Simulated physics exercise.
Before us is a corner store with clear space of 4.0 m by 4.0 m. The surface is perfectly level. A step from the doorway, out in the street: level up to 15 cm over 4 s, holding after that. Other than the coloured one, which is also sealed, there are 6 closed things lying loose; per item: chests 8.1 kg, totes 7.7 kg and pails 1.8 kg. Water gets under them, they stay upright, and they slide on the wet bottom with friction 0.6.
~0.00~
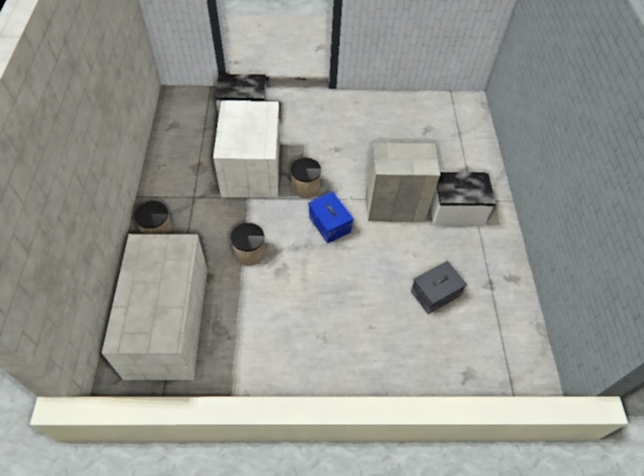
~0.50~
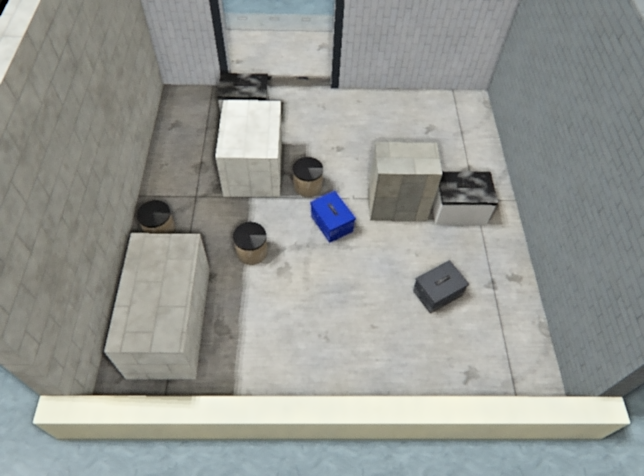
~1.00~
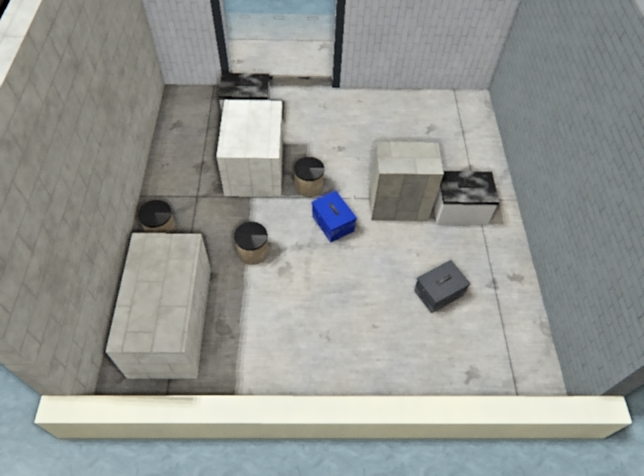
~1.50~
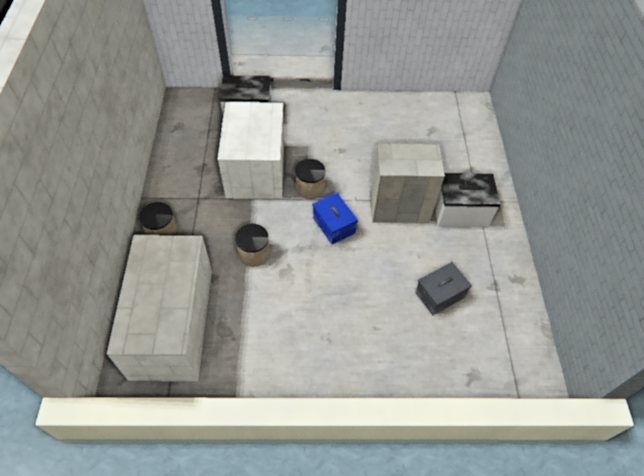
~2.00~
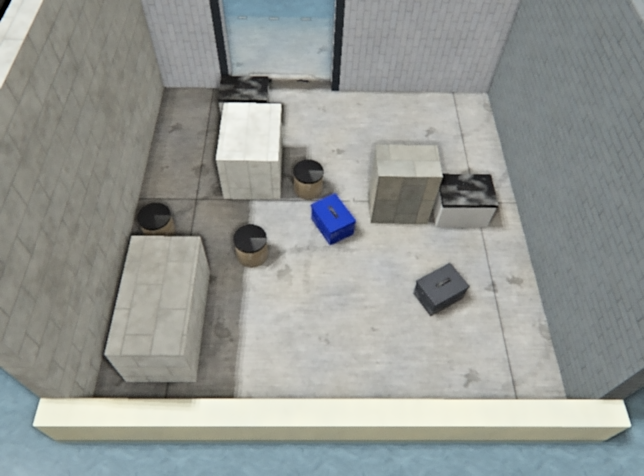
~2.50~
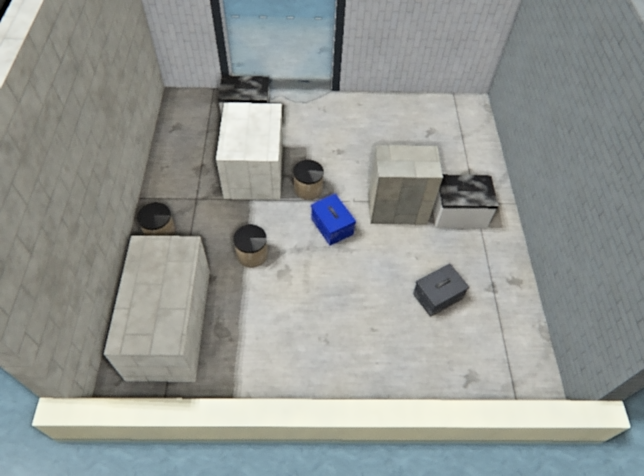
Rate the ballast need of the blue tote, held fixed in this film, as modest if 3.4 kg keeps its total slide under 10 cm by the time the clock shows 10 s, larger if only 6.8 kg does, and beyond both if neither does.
Ballast need: Beyond both.
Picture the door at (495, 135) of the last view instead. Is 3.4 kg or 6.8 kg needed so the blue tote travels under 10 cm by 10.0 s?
With that change, the big one is needed.
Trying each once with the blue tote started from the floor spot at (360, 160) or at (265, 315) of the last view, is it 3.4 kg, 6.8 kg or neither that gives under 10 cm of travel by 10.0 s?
Respectively, neither option succeeds and the heavy option is needed.
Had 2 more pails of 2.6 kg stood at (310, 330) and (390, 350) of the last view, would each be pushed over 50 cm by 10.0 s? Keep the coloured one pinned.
The first is not as far, the second not as far.
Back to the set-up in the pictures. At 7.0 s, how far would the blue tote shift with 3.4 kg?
Around 120 centimetres out of place.
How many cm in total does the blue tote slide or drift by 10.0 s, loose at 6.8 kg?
Roughly 40 centimetres altogether.
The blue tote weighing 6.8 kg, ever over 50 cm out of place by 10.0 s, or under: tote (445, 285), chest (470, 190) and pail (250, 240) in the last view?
Below, below, beyond.
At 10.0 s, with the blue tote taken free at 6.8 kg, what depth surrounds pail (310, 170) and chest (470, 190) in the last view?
First roughly 5 cm, second roughly 4 cm.
After 3.5 s the blue tote would be 0 cm from its start with 3.4 kg and 0 cm from its start with 6.8 kg; 0 cm of water round it then.
After 4.5 s the blue tote would be 0 cm from its start with 3.4 kg and 0 cm from its start with 6.8 kg; 0 cm of water round it then.
After 7.0 s the blue tote would be 124 cm from its start with 3.4 kg and 38 cm from its start with 6.8 kg; 4 cm of water round it then.
After 10.0 s the blue tote would be 163 cm from its start with 3.4 kg and 38 cm from its start with 6.8 kg; 4 cm of water round it then.
